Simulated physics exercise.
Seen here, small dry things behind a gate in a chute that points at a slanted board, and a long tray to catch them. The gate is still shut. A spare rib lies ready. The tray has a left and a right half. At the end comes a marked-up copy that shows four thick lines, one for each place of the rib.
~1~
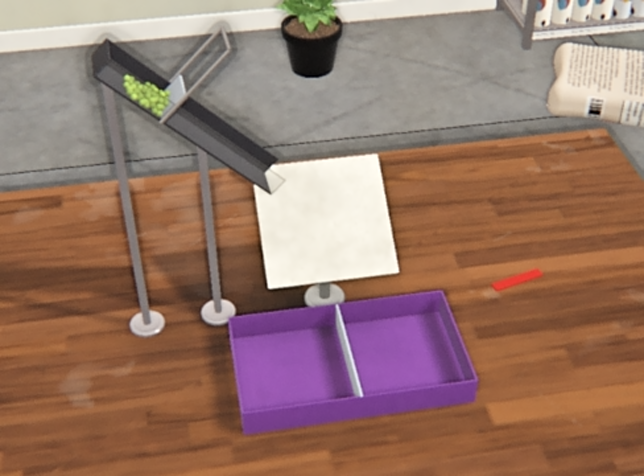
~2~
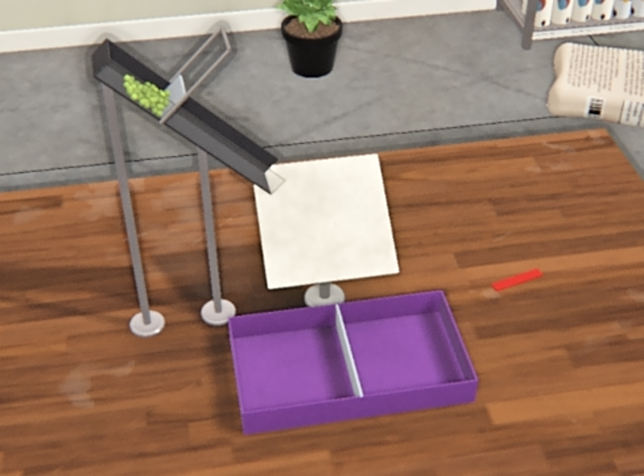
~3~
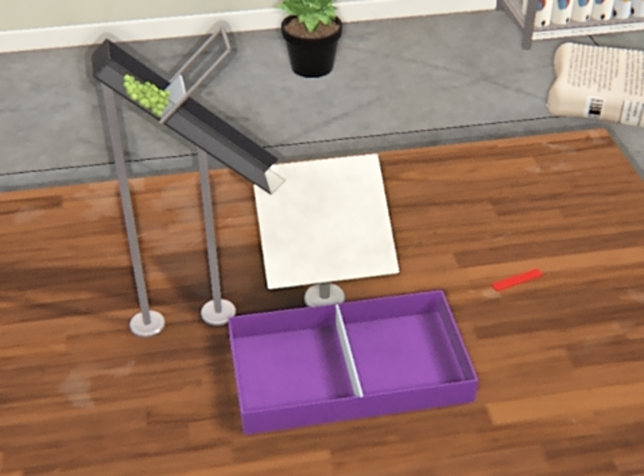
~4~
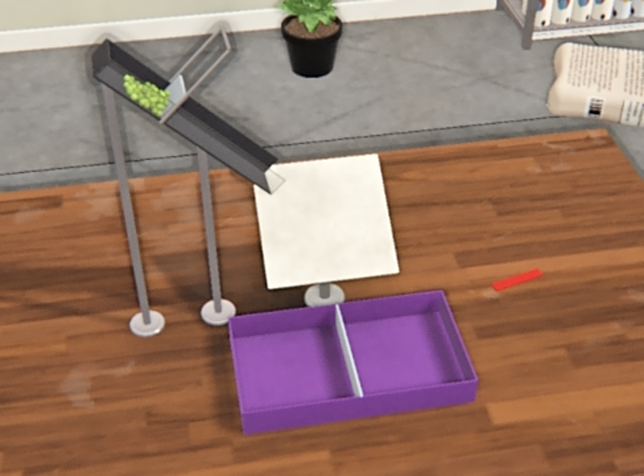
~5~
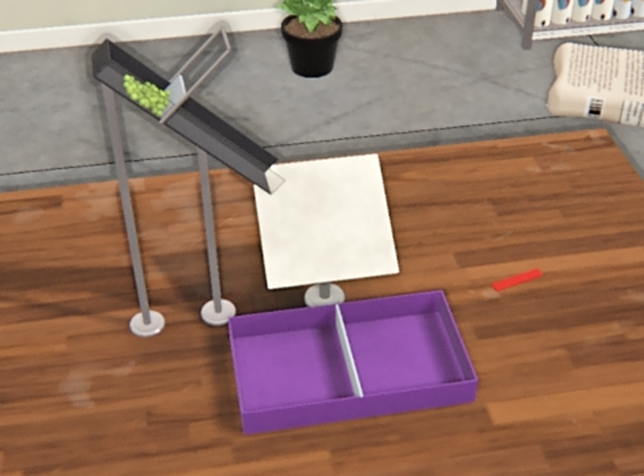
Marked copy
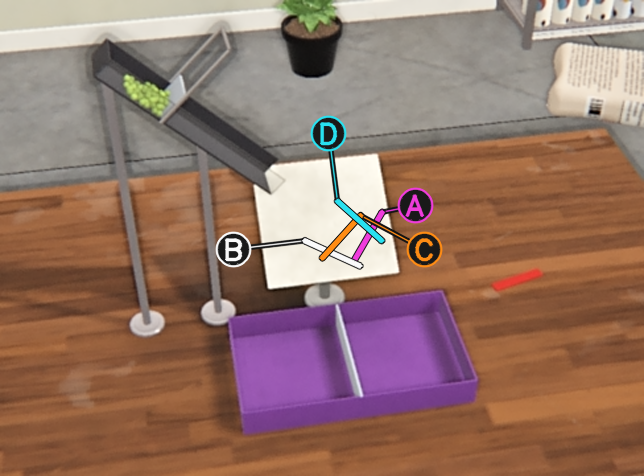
A purple divided tray sits still below a white board and a chute holding green peas.
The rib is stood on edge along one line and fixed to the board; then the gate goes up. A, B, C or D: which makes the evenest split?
It is A.
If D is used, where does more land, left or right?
The right half.
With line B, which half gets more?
More lands on the right.
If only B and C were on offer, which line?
Here it is line C.
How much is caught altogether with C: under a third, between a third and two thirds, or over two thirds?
Line C gives over two thirds.
On the marked copy, line A from (382, 212) to (353, 261); line B from (304, 240) to (359, 265); line C from (360, 215) to (322, 258); line D from (337, 201) to (381, 240).
If A is chosen, of what is caught, roughly half in the left half, roughly half in the right.
If B is chosen, of what is caught, not one piece in the left half, every piece in the right.
If C is chosen, of what is caught, the larger part in the left half, about a tenth in the right.
If D is chosen, of what is caught, about a tenth in the left half, almost all in the right.
